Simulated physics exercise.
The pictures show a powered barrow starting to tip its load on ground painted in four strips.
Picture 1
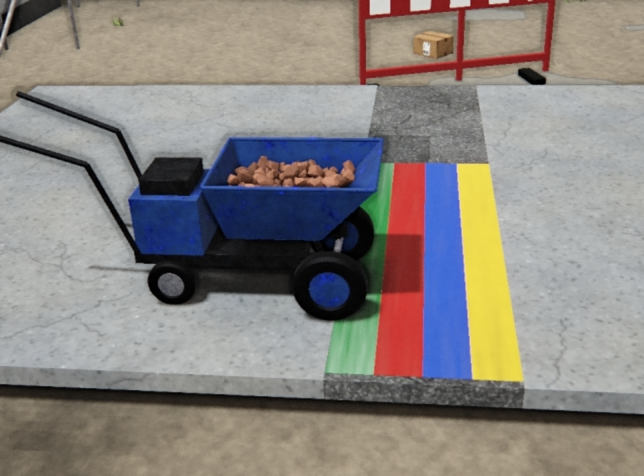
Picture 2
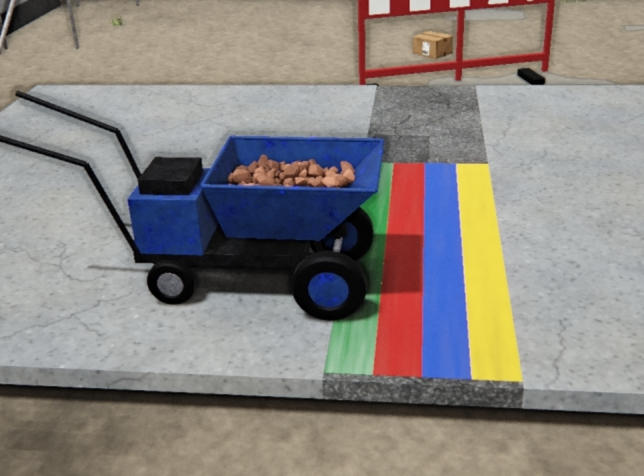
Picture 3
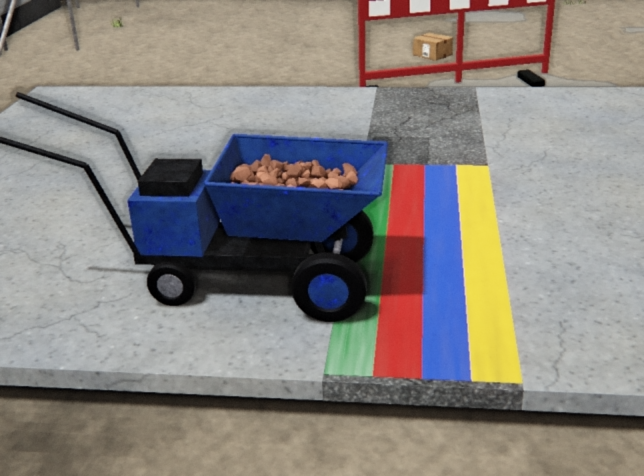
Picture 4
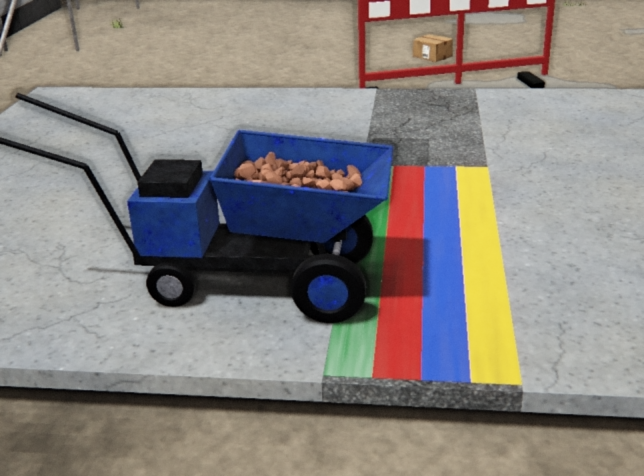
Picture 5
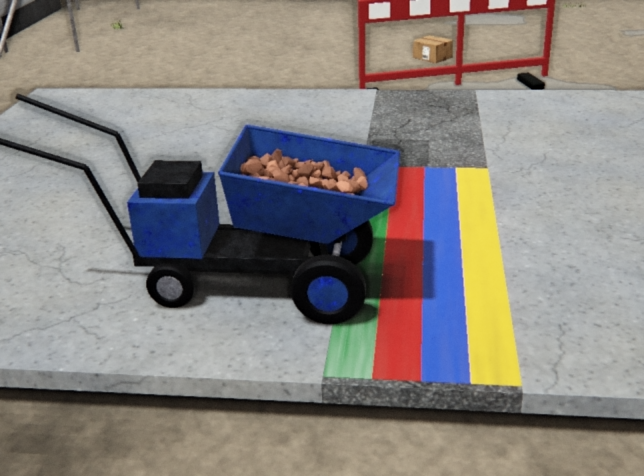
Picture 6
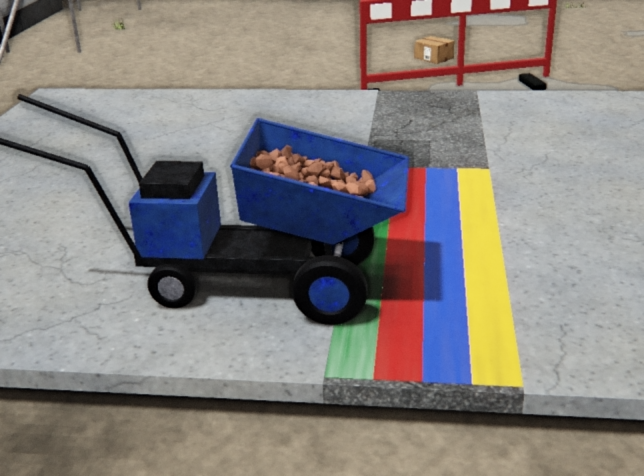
On a pale concrete slab set on sandy ground, seen from the side and slightly above, a red and white barrier stands behind with a cardboard box near it. A blue powered barrow with black handles holds reddish-brown rubble at left, beside green, red, blue and yellow strips. The skip, level at first, gradually tilts forward to the right, while the wheels stay still.
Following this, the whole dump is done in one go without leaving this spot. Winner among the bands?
Winner: Yellow.
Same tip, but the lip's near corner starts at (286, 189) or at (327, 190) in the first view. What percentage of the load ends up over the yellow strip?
Around 10 % the first time and around 20 % the second.
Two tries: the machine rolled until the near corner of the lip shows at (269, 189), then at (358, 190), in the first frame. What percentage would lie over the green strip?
About 20 per cent first, about 0 per cent second.
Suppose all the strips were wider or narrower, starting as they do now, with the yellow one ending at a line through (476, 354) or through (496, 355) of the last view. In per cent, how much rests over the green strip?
0 per cent, then 0 per cent, roughly.
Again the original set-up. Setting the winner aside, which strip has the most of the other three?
Number two is the blue one.
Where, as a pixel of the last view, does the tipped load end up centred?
Near (489, 293), more or less.
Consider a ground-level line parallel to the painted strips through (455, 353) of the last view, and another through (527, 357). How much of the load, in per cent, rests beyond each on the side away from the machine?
That's 70 per cent for the first and 20 per cent for the second.
Shortly afterwards, skip tipped steeply; the whole lot in the skip.
Next, skip tipped right over; the bulk in the skip; a little over the blue strip; a little over the yellow strip; only a few off the paint.
Some moments later, skip tipped right over; near a quarter in the skip; a little over the blue strip; near a third over the yellow strip; near a quarter off the paint.
In the end, skip tipped right over; near a quarter in the skip; none at all over the green strip; only a few over the red strip; a little over the blue strip; near a third over the yellow strip; near a quarter off the paint.
